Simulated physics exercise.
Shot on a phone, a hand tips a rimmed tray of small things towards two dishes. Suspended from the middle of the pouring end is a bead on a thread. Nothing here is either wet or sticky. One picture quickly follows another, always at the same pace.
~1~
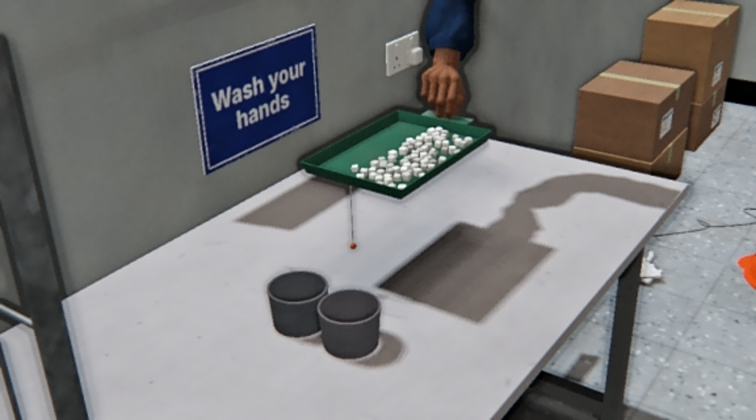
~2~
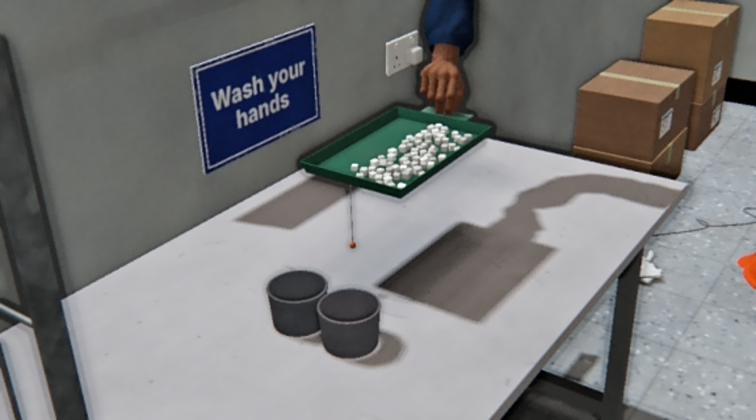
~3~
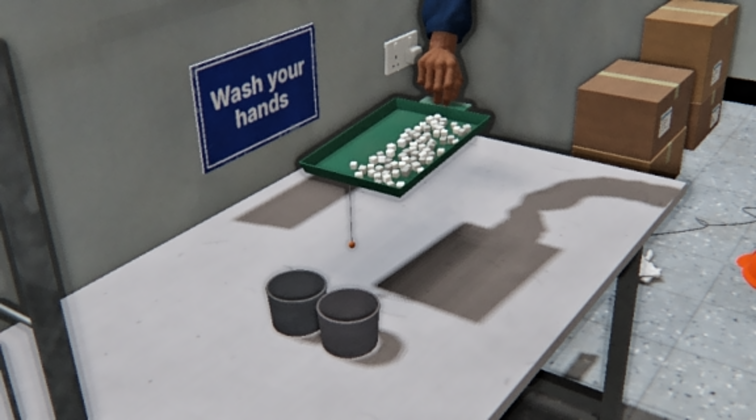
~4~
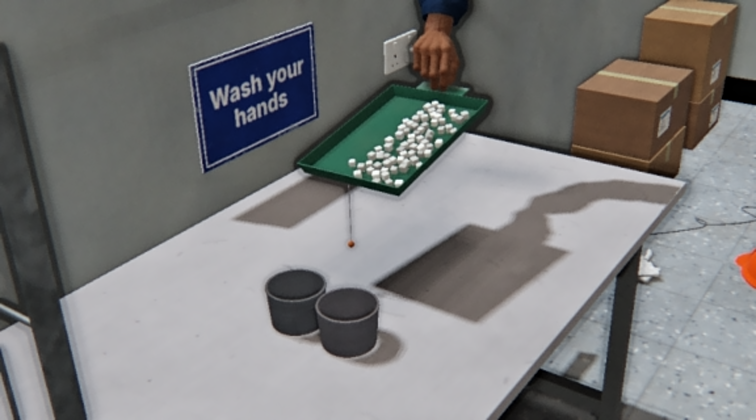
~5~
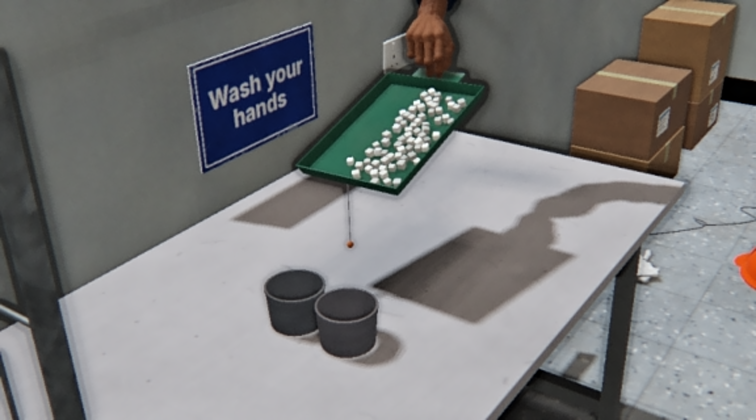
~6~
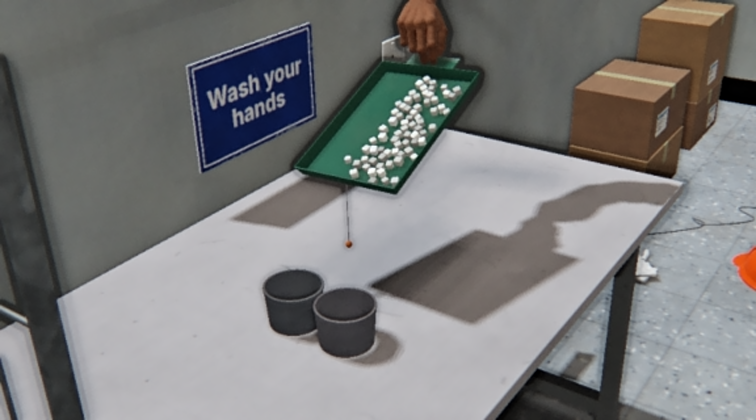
A green rimmed tray heaped with white cubes hangs over a pale table in a grey-walled room, viewed from above at an angle. An orange bead dangles on a thread from its near end, behind two dark grey dishes, with a blue "Wash your hands" sign left and cardboard boxes right. The hand gradually raises the tray's far end, tilting it towards its near left corner, while the view drifts very slightly.
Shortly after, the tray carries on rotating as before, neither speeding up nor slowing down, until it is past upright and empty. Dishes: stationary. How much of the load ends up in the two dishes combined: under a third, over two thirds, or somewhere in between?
Falls short of a third.
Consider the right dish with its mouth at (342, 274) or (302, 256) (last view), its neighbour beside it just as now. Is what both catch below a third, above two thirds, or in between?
One: More than two thirds. Two: In the middle band.
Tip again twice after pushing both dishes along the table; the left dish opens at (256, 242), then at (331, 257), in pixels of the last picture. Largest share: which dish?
Trial 1: The one on the right side. Trial 2: The one on the left side.
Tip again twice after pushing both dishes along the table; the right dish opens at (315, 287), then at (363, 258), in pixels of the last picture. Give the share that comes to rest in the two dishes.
It would be near 10 per cent first and near 20 per cent second.
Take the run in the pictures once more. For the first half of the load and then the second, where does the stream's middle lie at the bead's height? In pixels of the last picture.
Half one: (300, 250), half two: (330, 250).
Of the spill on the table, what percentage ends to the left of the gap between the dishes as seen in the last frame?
Share on the left: Near 60 %.
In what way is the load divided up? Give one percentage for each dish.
Left dish: 0; right dish: 0 percent.
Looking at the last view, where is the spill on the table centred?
My estimate puts the centre near (297, 291).
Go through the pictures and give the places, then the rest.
The first frame shows corners of the pouring end (306, 161) and (401, 187), level; middle of the load (415, 158), sugar cubes; left dish (280, 315); right dish (331, 336); bead on its thread (353, 246).
The second frame shows corners of the pouring end (305, 161) and (400, 187), level; middle of the load (414, 155).
The third frame shows corners of the pouring end (304, 162) and (399, 186), tipped barely, lowest at the left corner; middle of the load (413, 150).
The fourth frame shows corners of the pouring end (302, 162) and (397, 185), tipped a little, lowest at the left corner; middle of the load (411, 143).
The fifth frame shows corners of the pouring end (301, 164) and (395, 185), tipped clearly, lowest at the left corner; middle of the load (409, 136).
The sixth frame shows corners of the pouring end (299, 165) and (393, 185), tipped clearly, lowest at the left corner; middle of the load (405, 130); left dish (275, 313); right dish (327, 334).
Just after the last frame, tray tipped steeply; almost all on the tray; about a tenth in the air.
A moment on, tray tipped past a quarter turn; about a tenth on the tray; just a few in the left dish; roughly half outside both; roughly a third in the air.
Further on, tray tipped past a quarter turn; just a few in the left dish; almost all outside both.
When it is over, tray tipped past a quarter turn; not one in the right dish; just a few in the left dish; almost all outside both.
